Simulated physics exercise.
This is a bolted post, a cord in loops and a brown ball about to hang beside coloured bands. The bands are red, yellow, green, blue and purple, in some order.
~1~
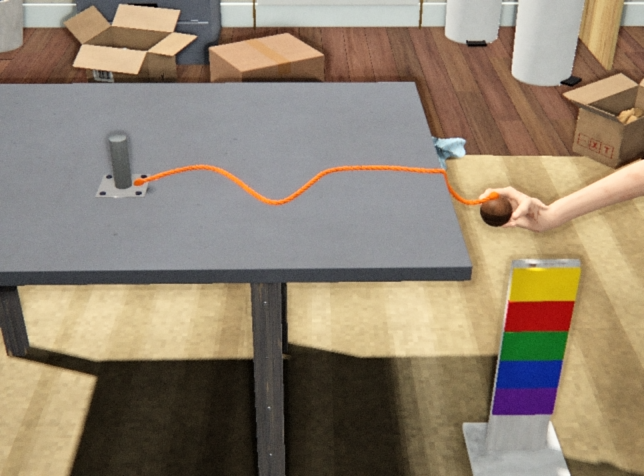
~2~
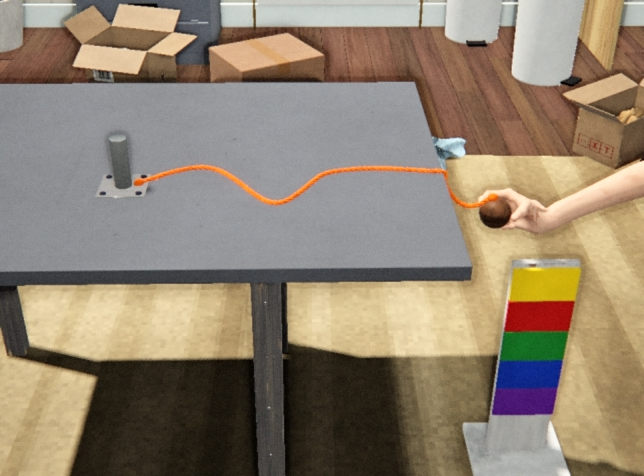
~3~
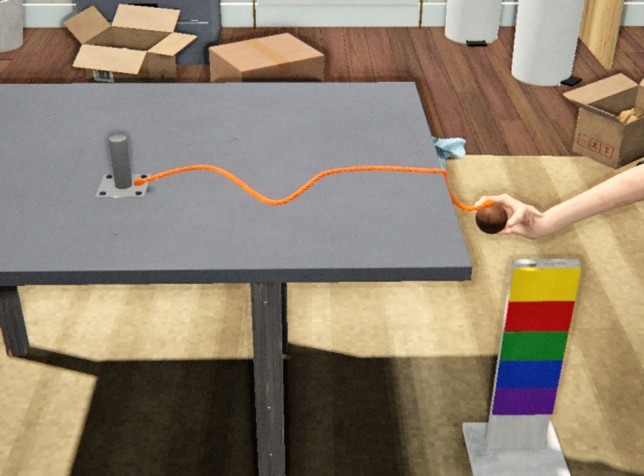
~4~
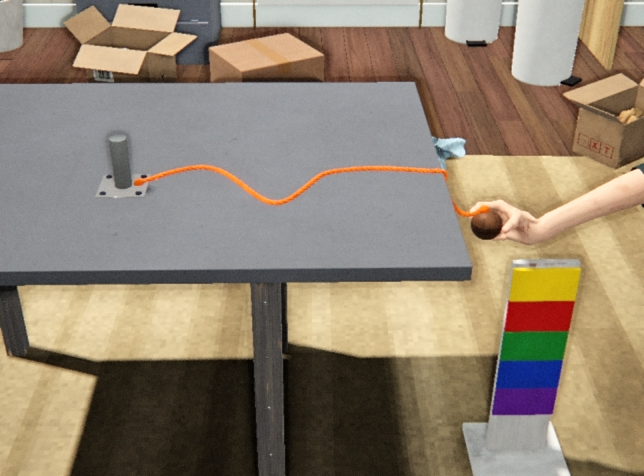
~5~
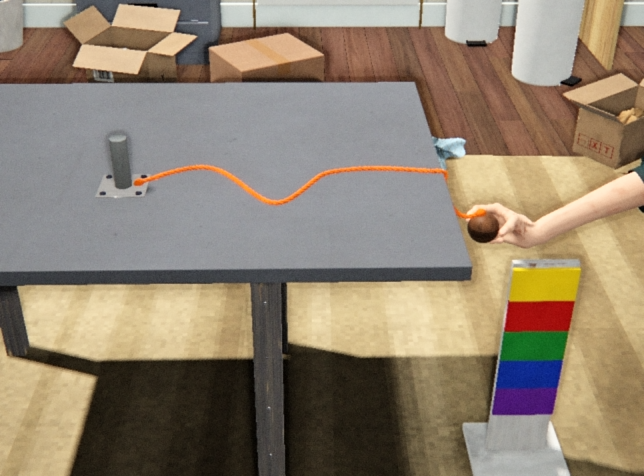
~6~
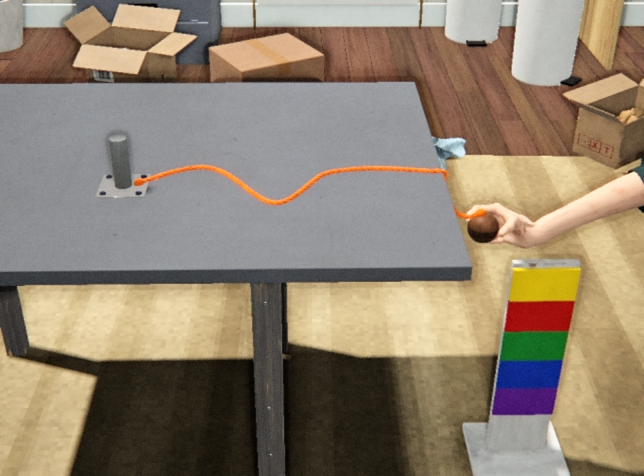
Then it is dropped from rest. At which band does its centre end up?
At red.
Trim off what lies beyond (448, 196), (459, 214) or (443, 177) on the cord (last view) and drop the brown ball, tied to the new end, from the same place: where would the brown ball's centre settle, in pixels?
Near (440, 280), (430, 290) and (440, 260).
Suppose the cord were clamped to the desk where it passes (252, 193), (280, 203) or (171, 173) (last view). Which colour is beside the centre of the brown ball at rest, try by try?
Try by try: Yellow; yellow; red.
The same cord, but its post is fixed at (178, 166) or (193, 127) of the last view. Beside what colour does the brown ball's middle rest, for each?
One after the other, green; green.
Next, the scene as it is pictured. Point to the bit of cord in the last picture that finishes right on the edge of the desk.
It lies at about (372, 169).
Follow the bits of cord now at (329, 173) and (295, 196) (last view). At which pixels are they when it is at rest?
At (406, 182), then (347, 182).
Soon after, ball near (449, 306); level with red.
After that, ball near (434, 325); level with red.
In the end, ball near (438, 323); level with red. Its centre hangs level with the red band.
